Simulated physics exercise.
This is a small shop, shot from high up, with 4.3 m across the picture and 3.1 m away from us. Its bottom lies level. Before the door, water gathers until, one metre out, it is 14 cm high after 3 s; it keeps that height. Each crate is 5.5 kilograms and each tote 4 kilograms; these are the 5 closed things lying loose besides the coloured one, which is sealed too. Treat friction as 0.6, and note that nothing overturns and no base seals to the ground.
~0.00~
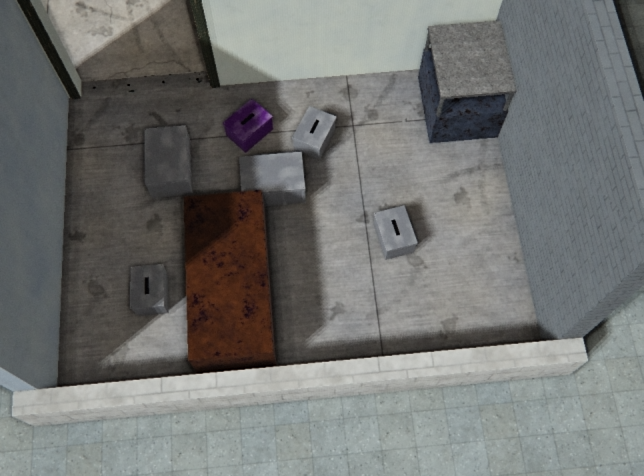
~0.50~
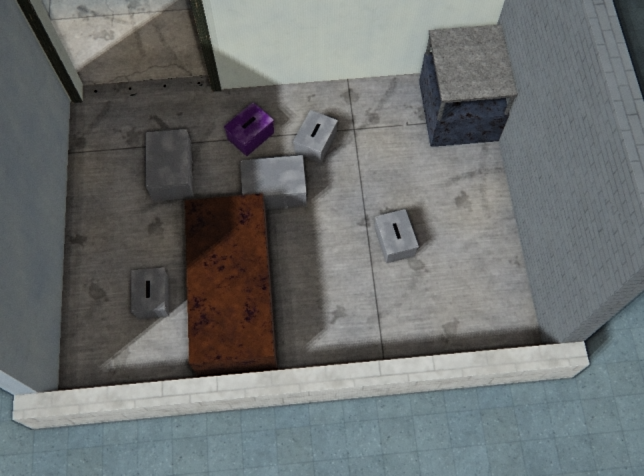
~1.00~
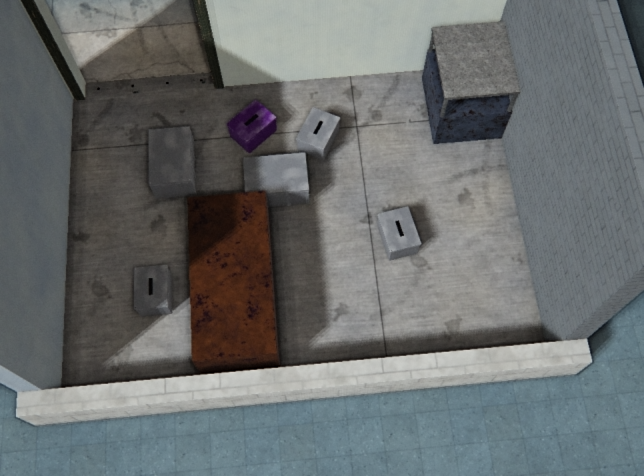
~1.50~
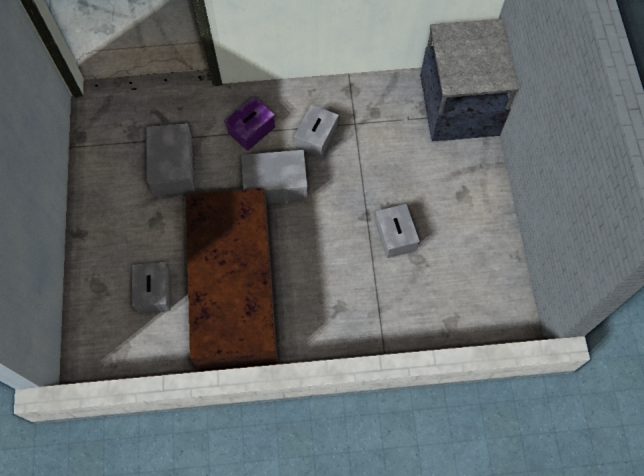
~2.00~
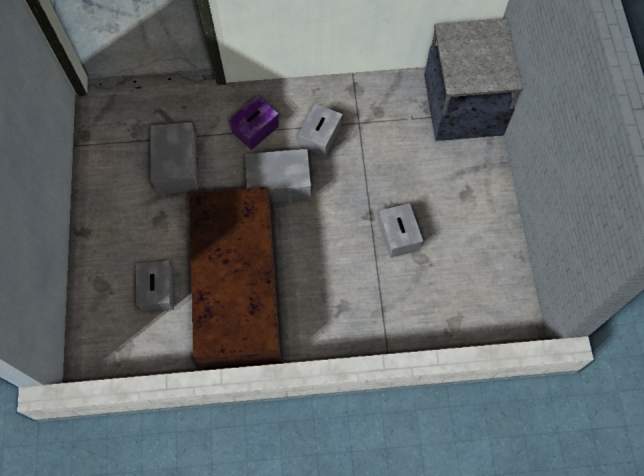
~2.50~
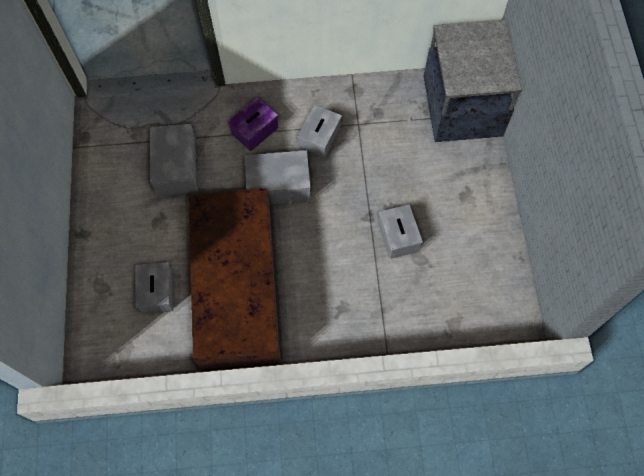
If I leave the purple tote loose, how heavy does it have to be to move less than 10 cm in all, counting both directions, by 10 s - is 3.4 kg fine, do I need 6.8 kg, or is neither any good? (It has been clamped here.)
You need 6.8 kg.
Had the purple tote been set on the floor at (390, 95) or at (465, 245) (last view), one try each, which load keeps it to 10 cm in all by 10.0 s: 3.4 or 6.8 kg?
Log: Try 1 the lighter pick works; try 2 the lighter pick works.
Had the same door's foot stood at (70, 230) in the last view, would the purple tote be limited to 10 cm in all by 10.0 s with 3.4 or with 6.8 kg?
With that change, neither one suffices.
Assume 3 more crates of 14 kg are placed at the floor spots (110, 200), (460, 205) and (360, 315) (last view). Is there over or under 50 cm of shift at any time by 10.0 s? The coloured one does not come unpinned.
Order as asked: Goes beyond / stays within / stays within.
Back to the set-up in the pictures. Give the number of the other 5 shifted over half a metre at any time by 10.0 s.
It works out to 2.
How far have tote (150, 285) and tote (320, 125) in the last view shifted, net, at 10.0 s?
In turn: 20 cm, 10 cm.
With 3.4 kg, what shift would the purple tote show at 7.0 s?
20 cm.
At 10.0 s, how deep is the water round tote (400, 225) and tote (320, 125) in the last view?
Depths: Near 3 cm, then near 3 cm.
After 3.5 s the purple tote would be 0 cm from its start with 3.4 kg and 0 cm from its start with 6.8 kg; 0 cm of water round it then.
After 4.5 s the purple tote would be 0 cm from its start with 3.4 kg and 0 cm from its start with 6.8 kg; 2 cm of water round it then.
After 7.0 s the purple tote would be 21 cm from its start with 3.4 kg and 0 cm from its start with 6.8 kg; 3 cm of water round it then.
After 10.0 s the purple tote would be 35 cm from its start with 3.4 kg and 0 cm from its start with 6.8 kg; 4 cm of water round it then.
